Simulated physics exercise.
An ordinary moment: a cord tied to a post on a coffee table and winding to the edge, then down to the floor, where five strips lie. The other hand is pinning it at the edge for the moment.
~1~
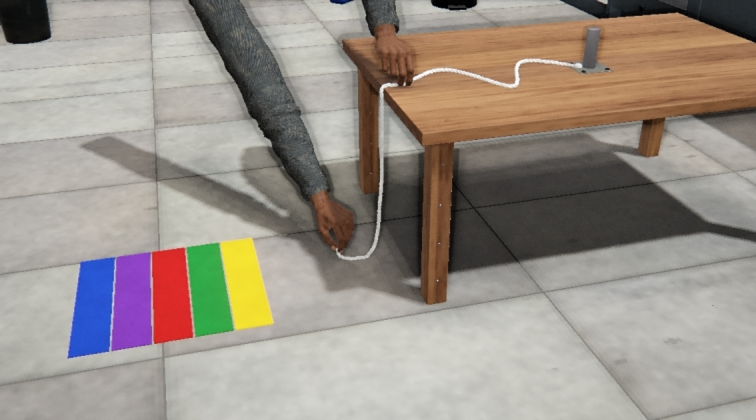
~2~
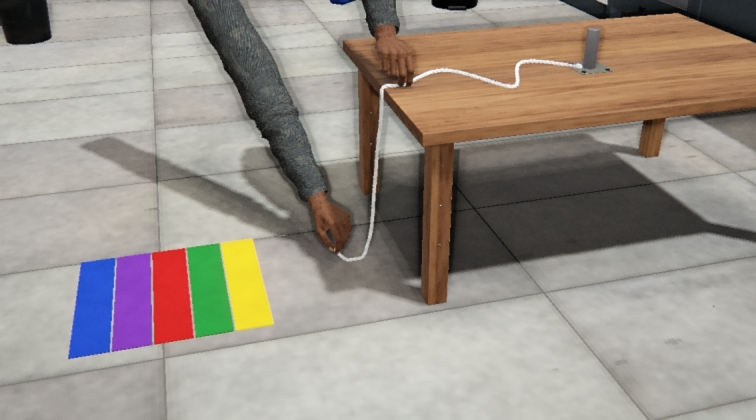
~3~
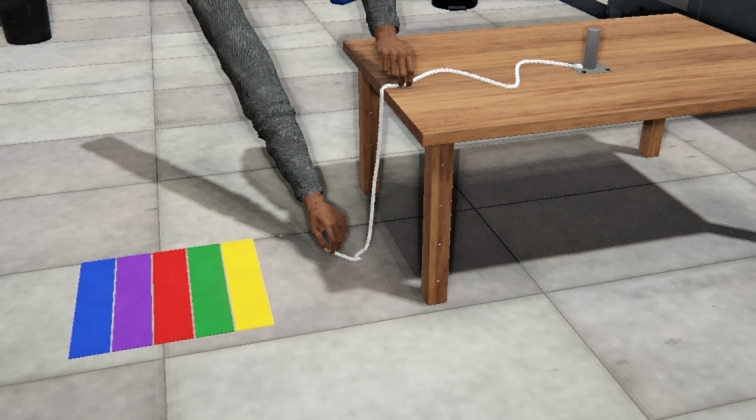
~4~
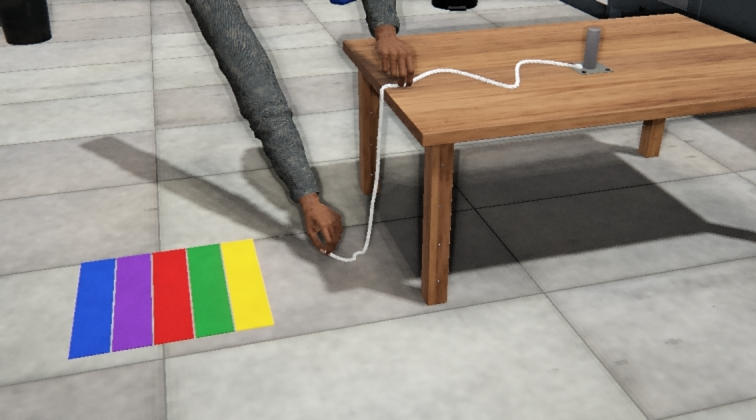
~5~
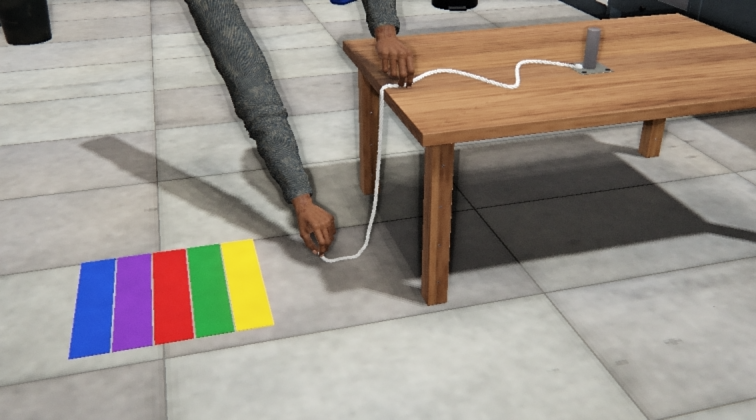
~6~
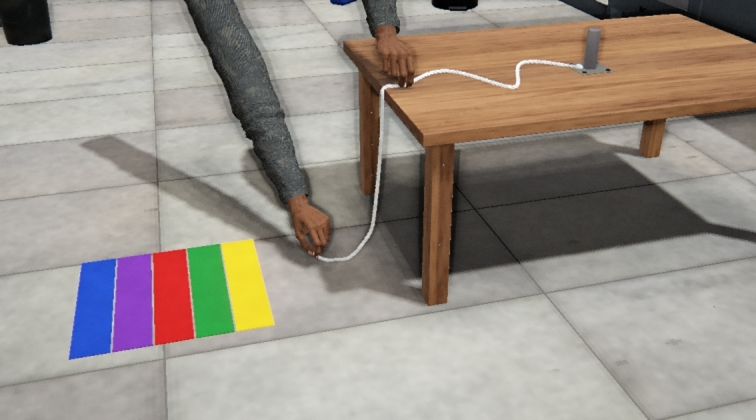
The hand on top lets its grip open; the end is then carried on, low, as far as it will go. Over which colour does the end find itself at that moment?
I would say over blue.
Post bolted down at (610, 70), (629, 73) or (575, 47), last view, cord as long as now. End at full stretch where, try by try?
Taking the tries in turn, you get (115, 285), (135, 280) and (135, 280).
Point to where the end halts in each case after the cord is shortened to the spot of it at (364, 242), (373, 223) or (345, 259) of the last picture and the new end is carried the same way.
Respectively (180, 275), (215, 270) and (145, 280).
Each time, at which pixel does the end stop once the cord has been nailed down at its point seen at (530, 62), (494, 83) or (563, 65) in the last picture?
First near (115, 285), then near (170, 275), then near (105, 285).
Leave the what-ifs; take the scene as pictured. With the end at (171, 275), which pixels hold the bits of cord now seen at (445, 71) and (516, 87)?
Roughly (383, 109) for one and roughly (454, 82) for the other.
Soon after, end near (171, 275); over red.
Then, end near (122, 282); over purple.
At full stretch, end near (93, 286); over blue. It halts on the blue strip.
